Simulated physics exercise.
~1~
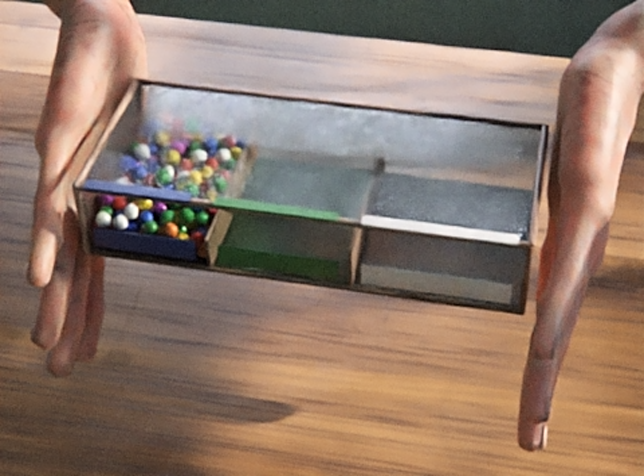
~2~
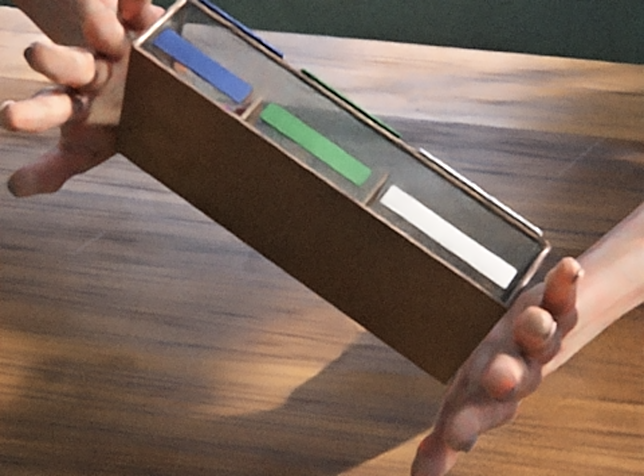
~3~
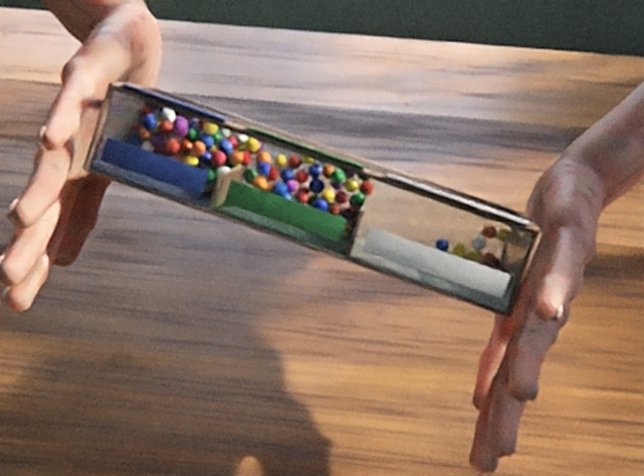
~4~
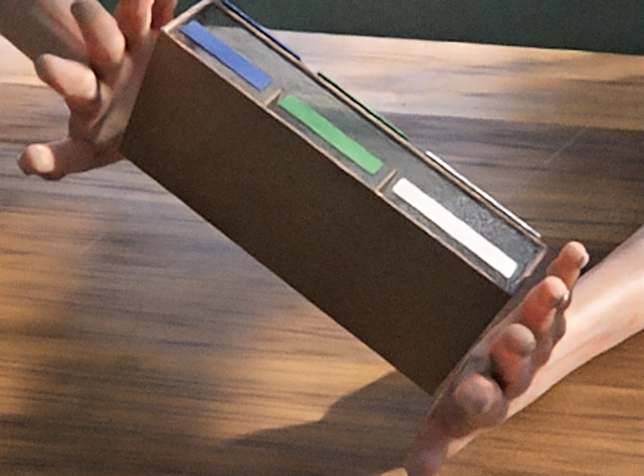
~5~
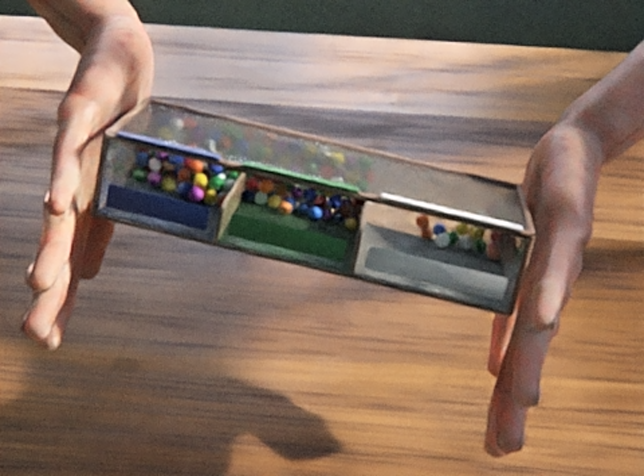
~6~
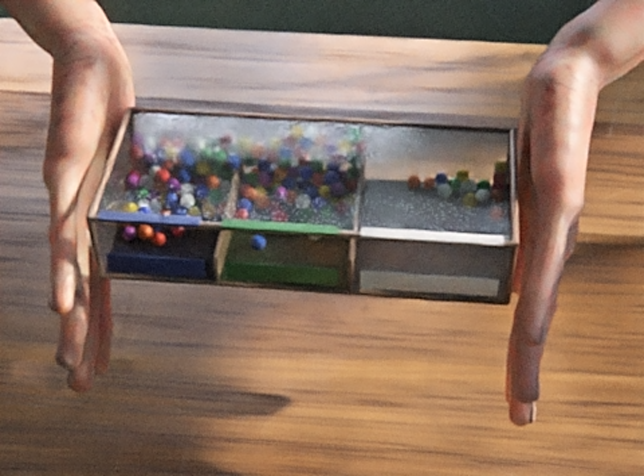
Above a wooden table, hands tilting a clear-lidded box back and forth, beads spreading from blue into green and white compartments.
